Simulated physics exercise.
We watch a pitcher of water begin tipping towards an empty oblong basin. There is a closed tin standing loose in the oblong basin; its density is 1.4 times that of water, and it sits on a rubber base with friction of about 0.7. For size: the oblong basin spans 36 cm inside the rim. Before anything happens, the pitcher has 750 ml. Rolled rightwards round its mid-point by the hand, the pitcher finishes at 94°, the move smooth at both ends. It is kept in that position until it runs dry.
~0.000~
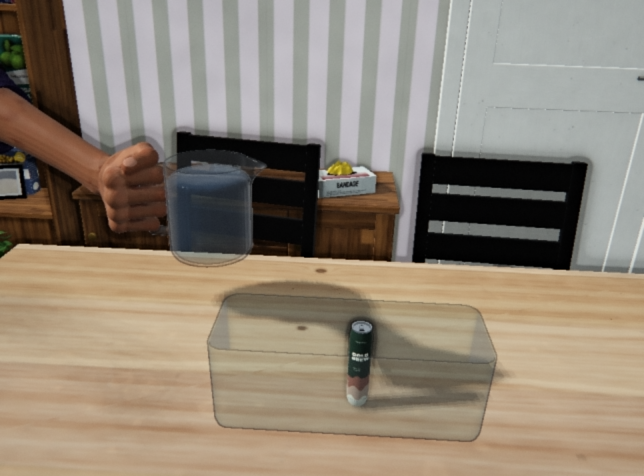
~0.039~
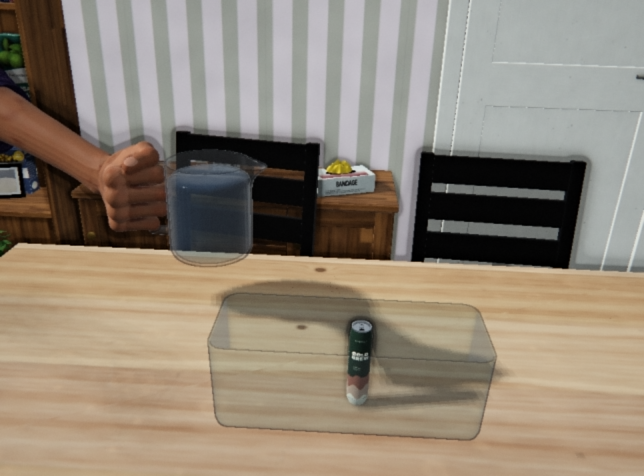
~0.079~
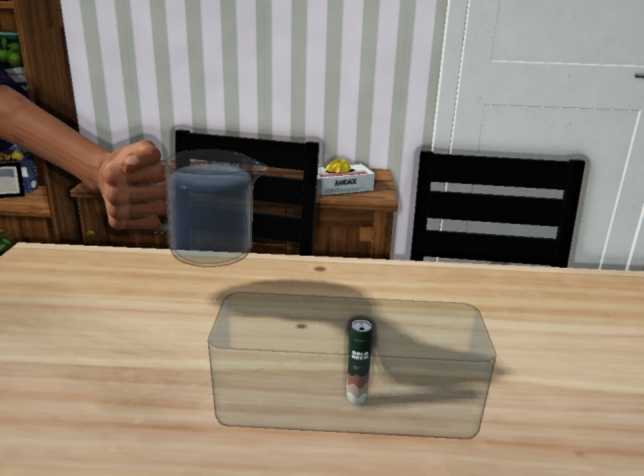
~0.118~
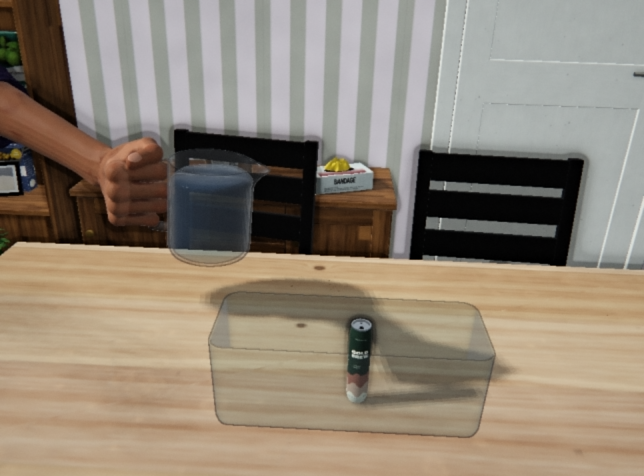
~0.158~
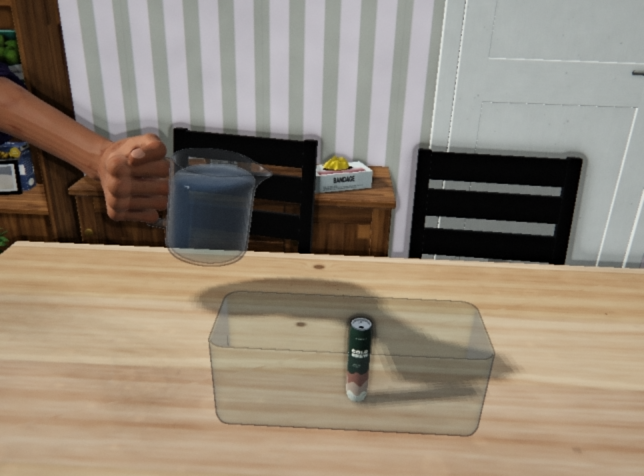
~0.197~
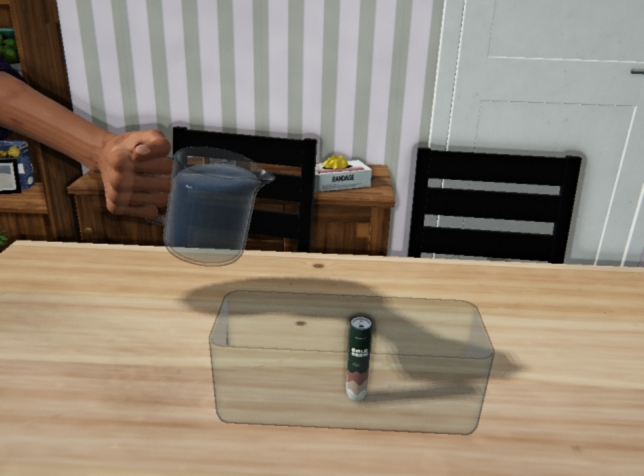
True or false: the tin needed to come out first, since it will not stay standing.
False.
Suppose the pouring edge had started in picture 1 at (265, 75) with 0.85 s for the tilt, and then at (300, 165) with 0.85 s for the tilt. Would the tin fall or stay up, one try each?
First it falls; then it goes over.
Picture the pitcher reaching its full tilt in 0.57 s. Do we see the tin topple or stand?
Then it holds its balance.
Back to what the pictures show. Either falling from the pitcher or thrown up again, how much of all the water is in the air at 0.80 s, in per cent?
I'd put it at about 24 per cent of the liquid.
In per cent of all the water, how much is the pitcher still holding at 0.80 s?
36 per cent or thereabouts.
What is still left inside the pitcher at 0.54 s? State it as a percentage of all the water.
82 %.
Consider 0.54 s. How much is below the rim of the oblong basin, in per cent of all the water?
2 %, more or less.
By 0.54 s the tilt is 67° and 82 per cent is still to pour; the tin stands where it began.
By 0.80 s the tilt is 93° and 37 per cent is still to pour; the tin stands where it began.
By 1.06 s the tilt is 94° and 11 per cent is still to pour; the tin stands where it began.
By 1.35 s the tilt is 94° and 4 per cent is still to pour; the tin stands where it began.
At rest the tin stands where it began.
